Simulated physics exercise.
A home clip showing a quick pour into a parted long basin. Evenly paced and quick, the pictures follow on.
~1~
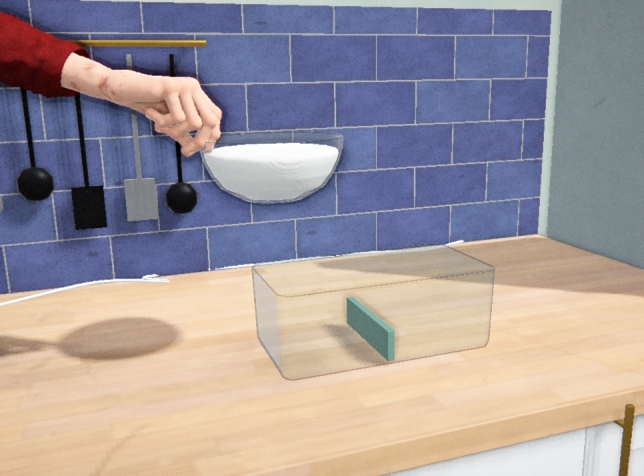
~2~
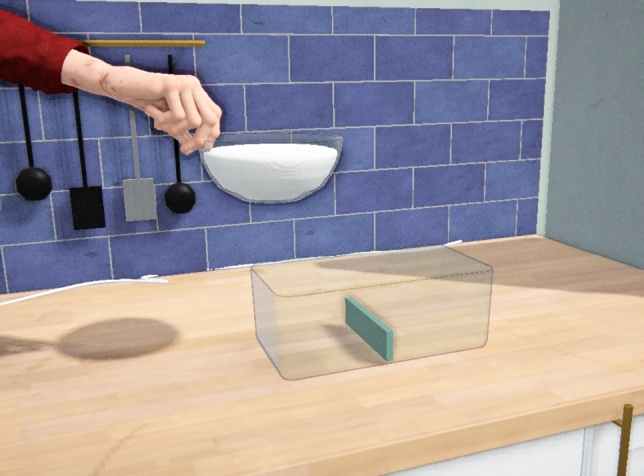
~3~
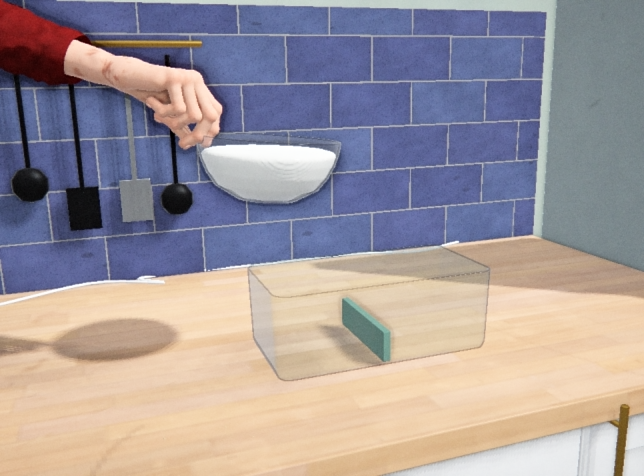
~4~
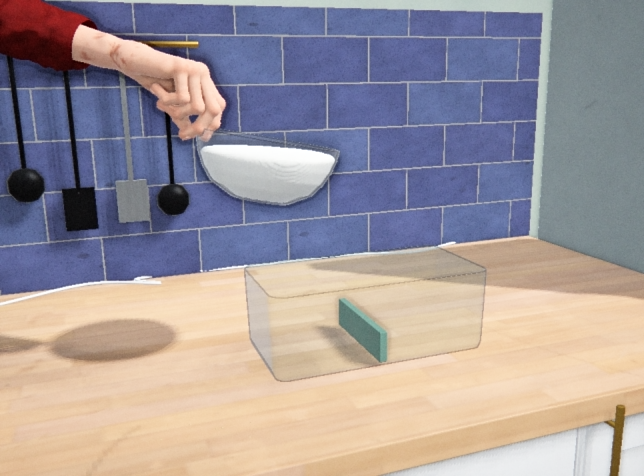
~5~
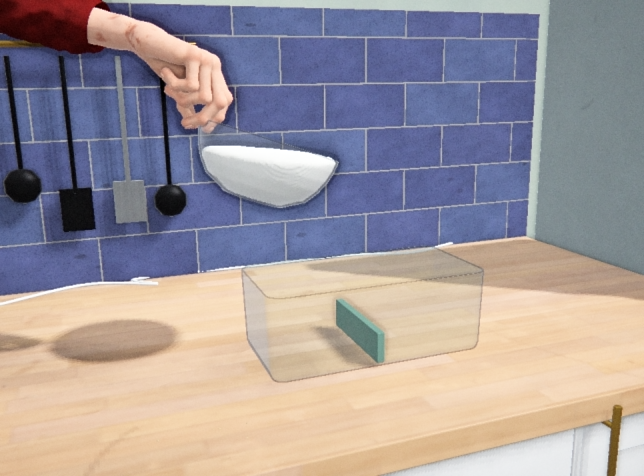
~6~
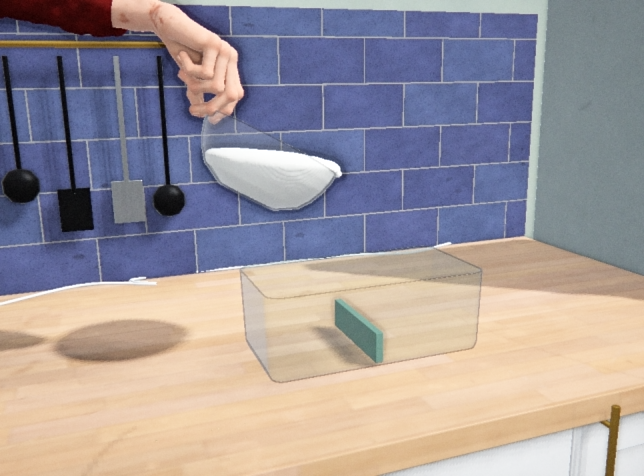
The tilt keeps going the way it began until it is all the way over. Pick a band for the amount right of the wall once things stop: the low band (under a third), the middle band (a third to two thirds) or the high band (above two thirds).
The middle band.
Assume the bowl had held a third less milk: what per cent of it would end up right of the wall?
Roughly 50 %.
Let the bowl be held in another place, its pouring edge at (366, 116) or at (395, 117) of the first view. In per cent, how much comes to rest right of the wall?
You'd get 70 percent from the first and 70 percent from the second.
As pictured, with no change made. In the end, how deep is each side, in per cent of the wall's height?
Roughly 50 percent left, 50 percent right.
A moment on, the bowl is tipped on its side and 17 per cent is still to pour, 3 is left of the wall and 35 right of it.
Next, the bowl is tipped on its side and 1 per cent is still to pour, 34 is left of the wall and 54 right of it.
Then the bowl is tipped on its side and 0 per cent is still to pour, 41 is left of the wall and 55 right of it.
Later the bowl is tipped on its side and 0 per cent is still to pour, 43 is left of the wall and 54 right of it.
At rest 43 per cent lies left of the wall, 54 right of it and 3 outside.
